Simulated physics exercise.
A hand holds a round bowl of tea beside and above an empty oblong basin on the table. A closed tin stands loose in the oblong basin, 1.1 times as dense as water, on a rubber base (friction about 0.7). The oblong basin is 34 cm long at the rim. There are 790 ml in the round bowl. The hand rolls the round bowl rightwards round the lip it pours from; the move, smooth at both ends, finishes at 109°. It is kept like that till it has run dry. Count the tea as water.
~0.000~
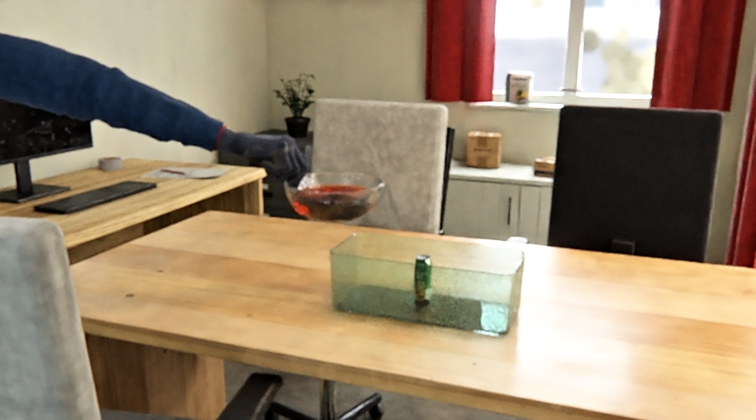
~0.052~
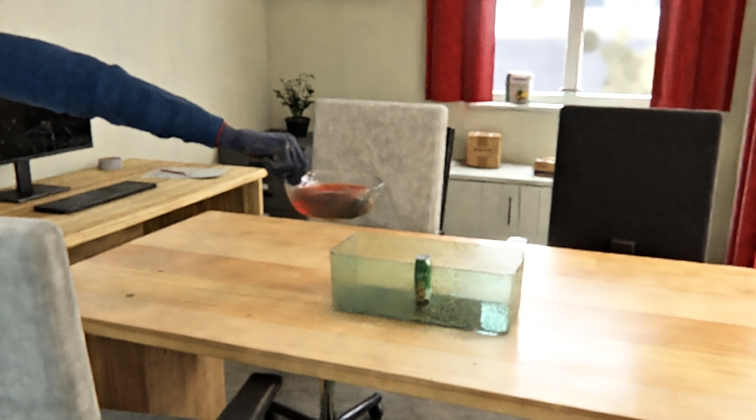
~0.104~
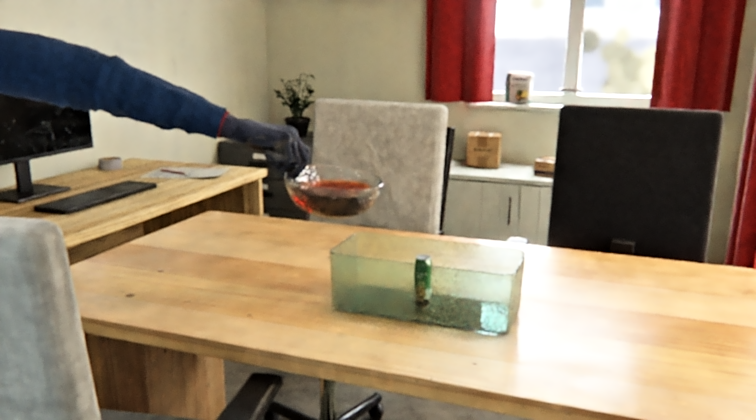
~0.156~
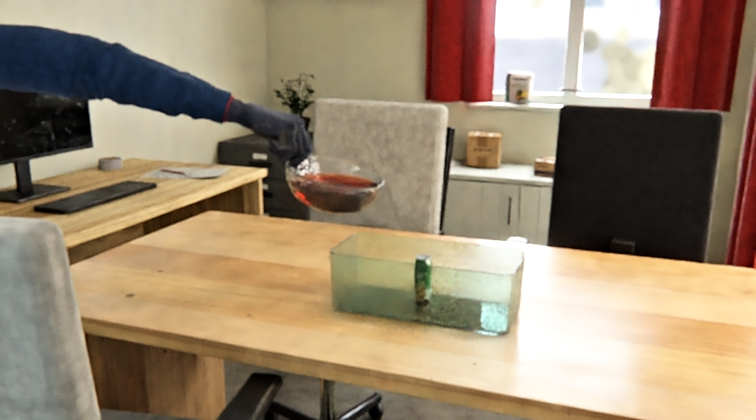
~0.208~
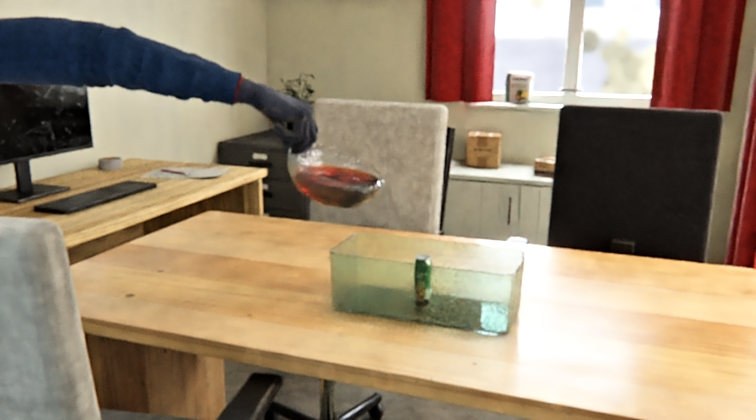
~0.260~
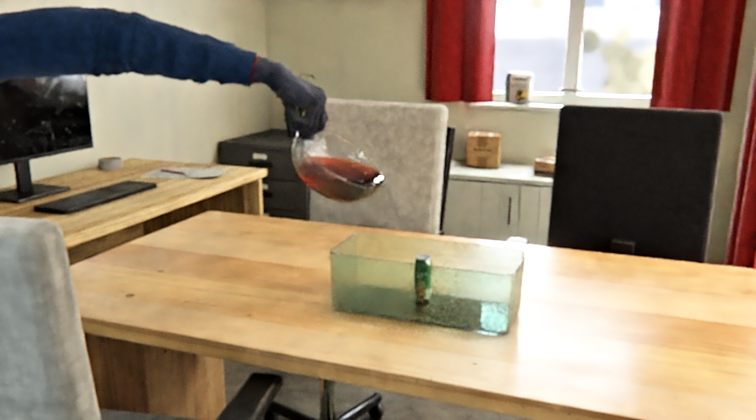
Above a wooden table, a gloved hand tilts a glass bowl of reddish liquid steadily rightwards.
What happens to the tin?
The tin remains upright.
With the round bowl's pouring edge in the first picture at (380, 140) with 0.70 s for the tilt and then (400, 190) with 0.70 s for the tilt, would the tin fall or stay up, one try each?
First it topples; then it falls.
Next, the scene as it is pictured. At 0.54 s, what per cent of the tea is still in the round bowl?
About 12 per cent.
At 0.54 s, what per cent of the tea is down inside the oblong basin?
About 18 per cent.
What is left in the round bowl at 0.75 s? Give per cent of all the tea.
Some 0 per cent.
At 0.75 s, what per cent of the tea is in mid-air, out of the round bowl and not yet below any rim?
Near 5 in a hundred.
Then, 0.54 s in, the tilt is 96° and 12 per cent is still to pour; the tin stands where it began.
Then, 0.75 s in, the tilt is 109° and 0 per cent is still to pour; the tin stands where it began.
Then, 0.96 s in, the tilt is 109° and 0 per cent is still to pour; the tin stands where it began.
Then, 1.20 s in, the tilt is 109° and 0 per cent is still to pour; the tin stands where it began.
Finally, the tin stands where it began.
